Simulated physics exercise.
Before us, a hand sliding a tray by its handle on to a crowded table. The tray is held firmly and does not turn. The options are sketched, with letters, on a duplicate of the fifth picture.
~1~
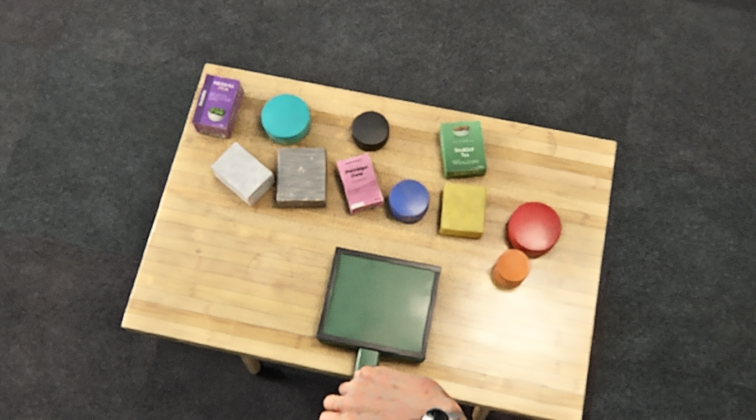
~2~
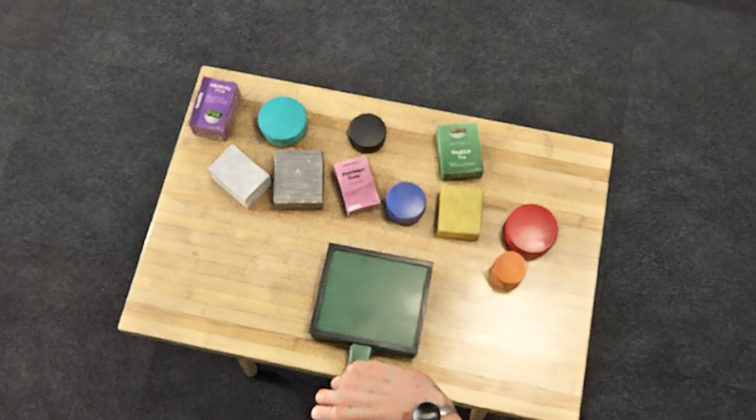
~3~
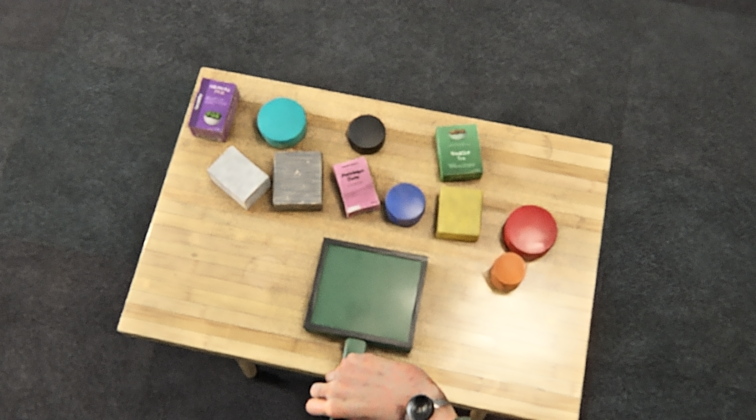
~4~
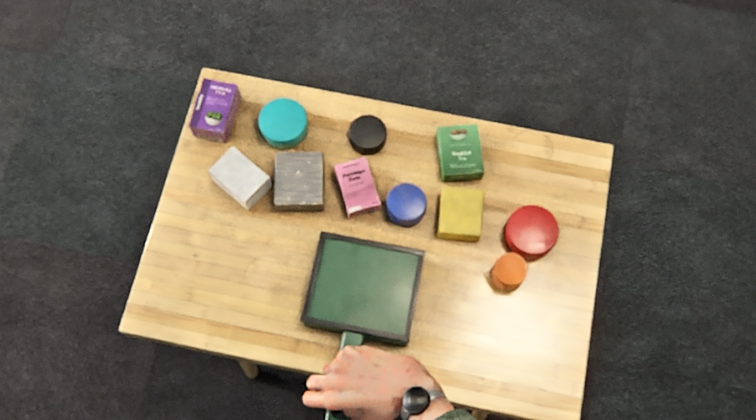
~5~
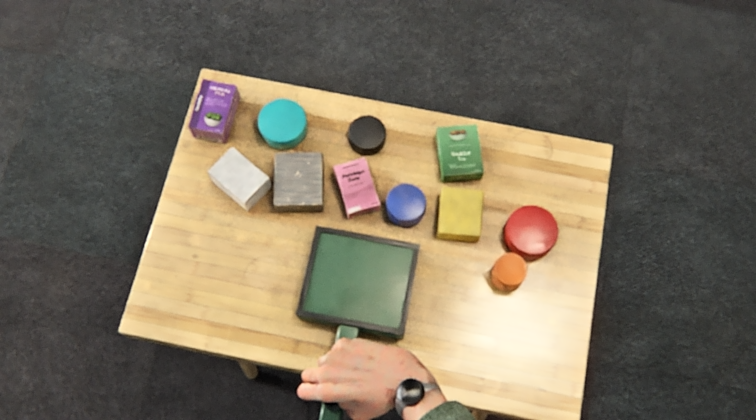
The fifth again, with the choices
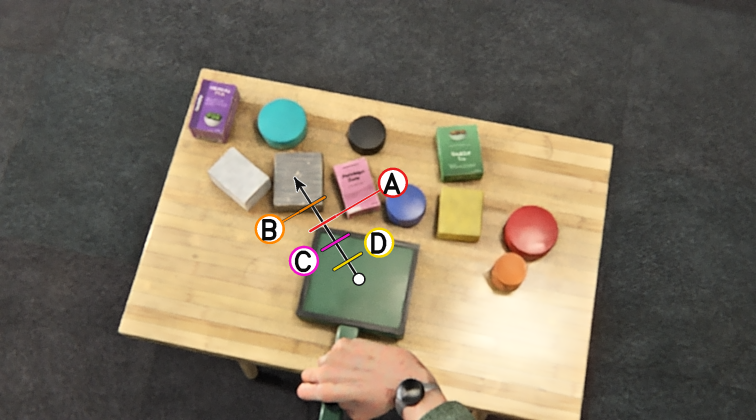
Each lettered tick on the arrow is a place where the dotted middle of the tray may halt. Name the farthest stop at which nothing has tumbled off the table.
Up to mark B.
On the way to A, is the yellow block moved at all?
By then, no.
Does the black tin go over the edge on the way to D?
By then, no.
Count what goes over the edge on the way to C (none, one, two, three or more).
By then, none.
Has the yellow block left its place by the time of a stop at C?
By then, no.
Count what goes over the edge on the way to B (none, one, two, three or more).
In all, none.
On the marked copy, A at (324, 224); B at (312, 205); C at (335, 243); D at (348, 261); the arrow from (359, 279) to (295, 178); the white dot at (359, 279).
Following B. Soon after the start, tray (342, 254); pink packet (357, 184); grey block (298, 176).
Later, tray (324, 227); turquoise pot (282, 103); black tin (368, 124).
In the end, tray (313, 209); turquoise pot (285, 87); black tin (369, 110); nothing has fallen.
As for the rest, A is safe but short; C is safe but short; D is safe but short.
